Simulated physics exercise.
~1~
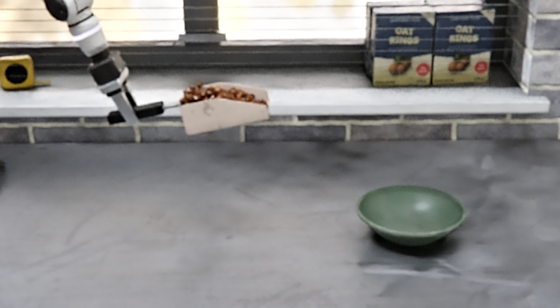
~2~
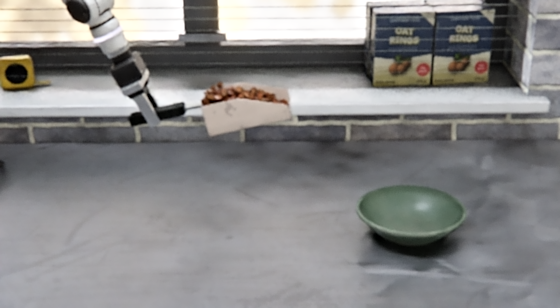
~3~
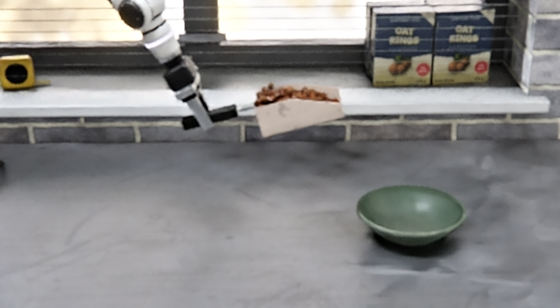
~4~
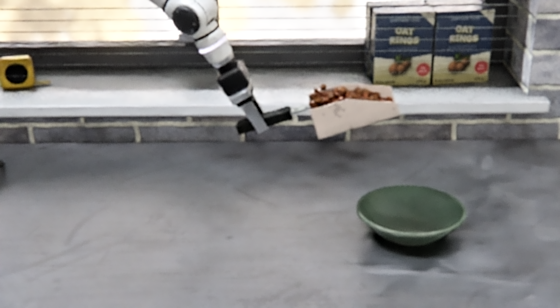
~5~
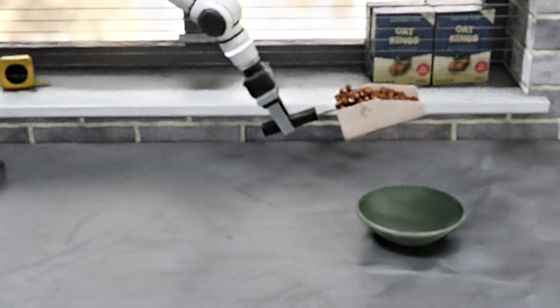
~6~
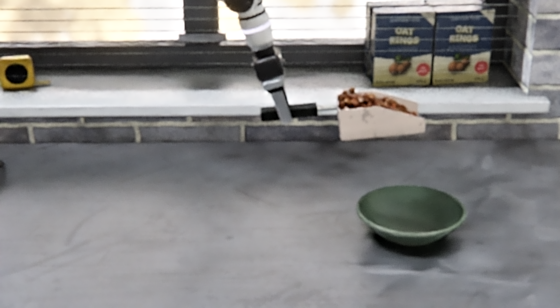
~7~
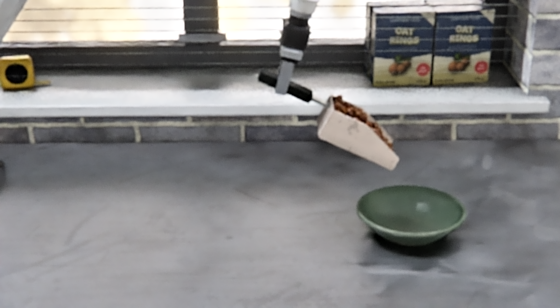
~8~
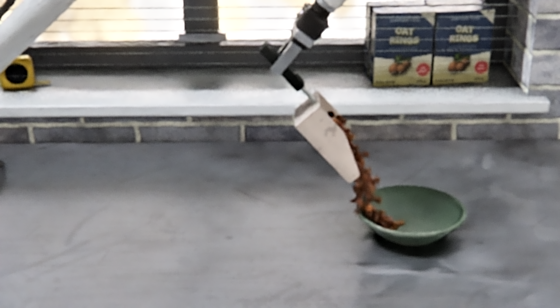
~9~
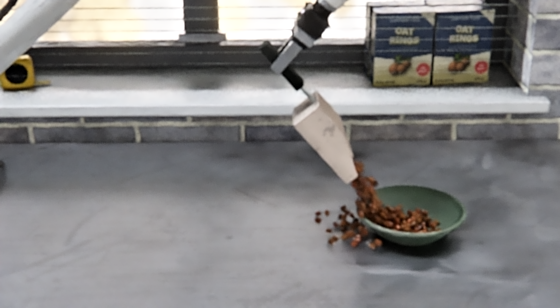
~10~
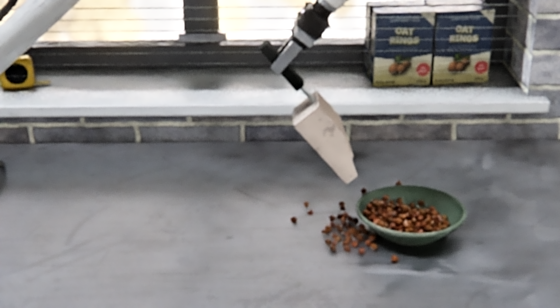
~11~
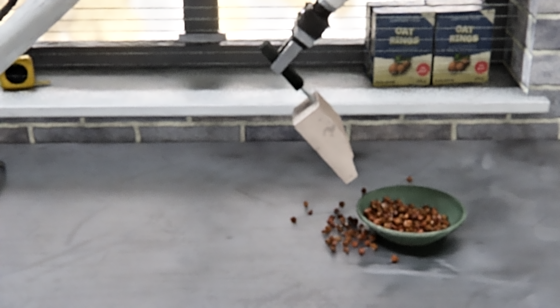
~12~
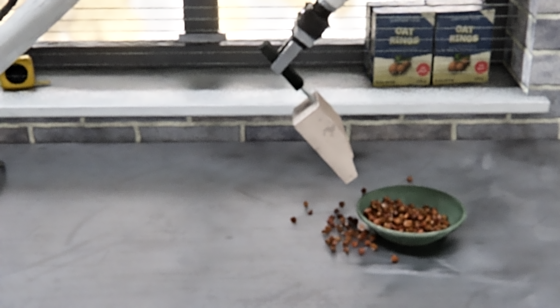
Robot arm carrying a scoop of brown pellets rightward, then tipping them into a green bowl, with some spilling onto the table.
